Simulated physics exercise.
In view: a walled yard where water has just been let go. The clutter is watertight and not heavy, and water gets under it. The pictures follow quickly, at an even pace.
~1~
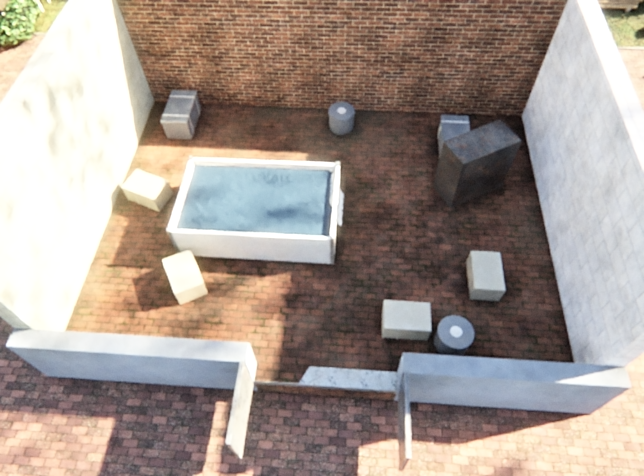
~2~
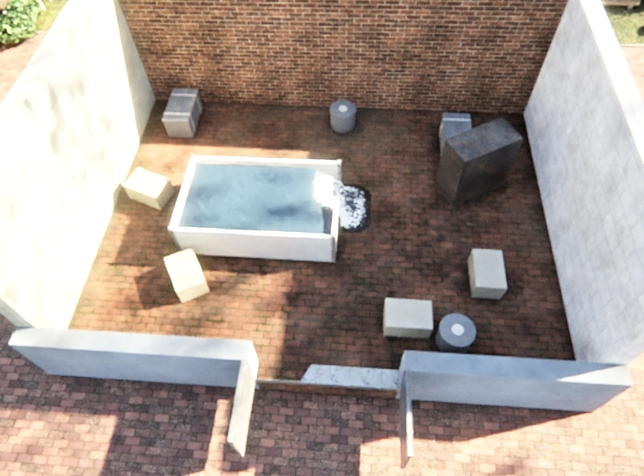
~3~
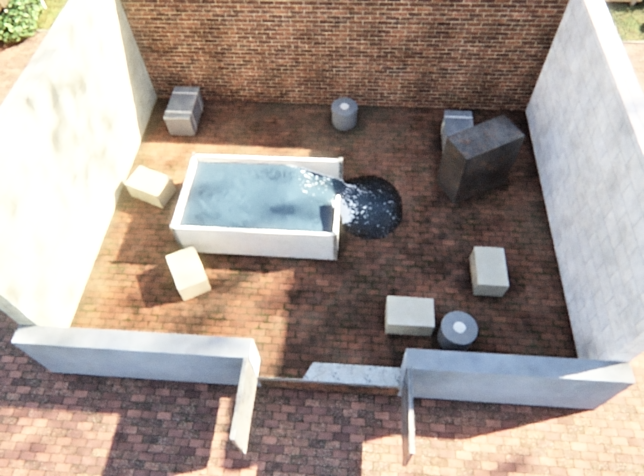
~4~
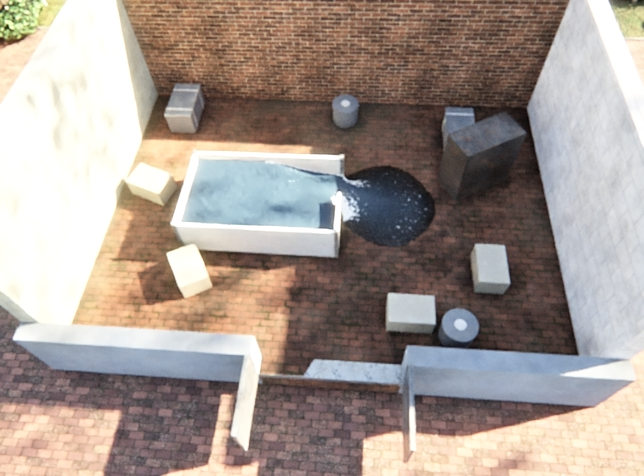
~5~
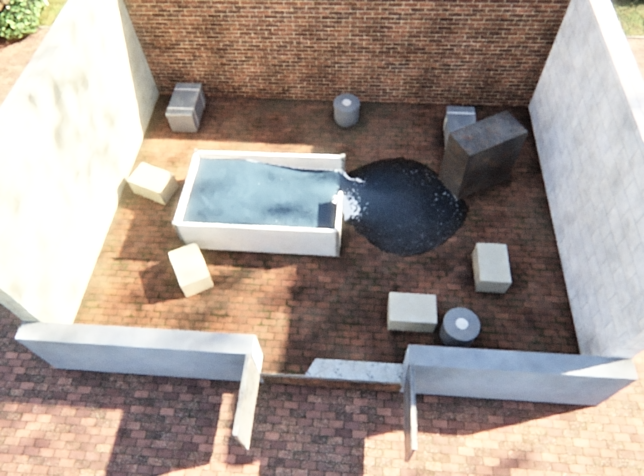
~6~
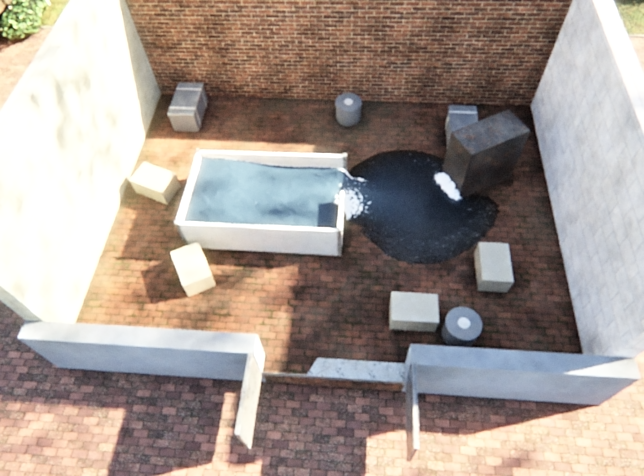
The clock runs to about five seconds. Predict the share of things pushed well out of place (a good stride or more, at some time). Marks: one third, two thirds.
That comes to one to two thirds.
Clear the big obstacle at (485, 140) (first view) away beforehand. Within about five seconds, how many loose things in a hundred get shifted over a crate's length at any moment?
I make it 20 per cent.
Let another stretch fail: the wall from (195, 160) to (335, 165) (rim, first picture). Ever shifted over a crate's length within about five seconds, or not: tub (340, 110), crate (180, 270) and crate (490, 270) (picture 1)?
In that order: That far or more, short of that, under that.
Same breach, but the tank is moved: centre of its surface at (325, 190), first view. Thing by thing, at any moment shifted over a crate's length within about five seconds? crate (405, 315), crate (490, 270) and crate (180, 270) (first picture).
As listed: Pushed that far, moved that far, under that.
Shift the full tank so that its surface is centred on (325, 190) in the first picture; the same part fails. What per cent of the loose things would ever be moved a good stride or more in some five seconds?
About 50 per cent.
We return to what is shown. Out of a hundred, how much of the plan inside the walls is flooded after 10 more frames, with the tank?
Near 40 in a hundred.
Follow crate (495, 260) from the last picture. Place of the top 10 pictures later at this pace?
Around (553, 290).
A moment on, 0 of 8 are well off their spots; 0 afloat.
Next, 2 of 8 are well off their spots; 0 afloat.
Later, 2 of 8 are well off their spots; 2 afloat.
In the end, 4 of 8 are well off their spots, and 4 have been at some point; 2 afloat.
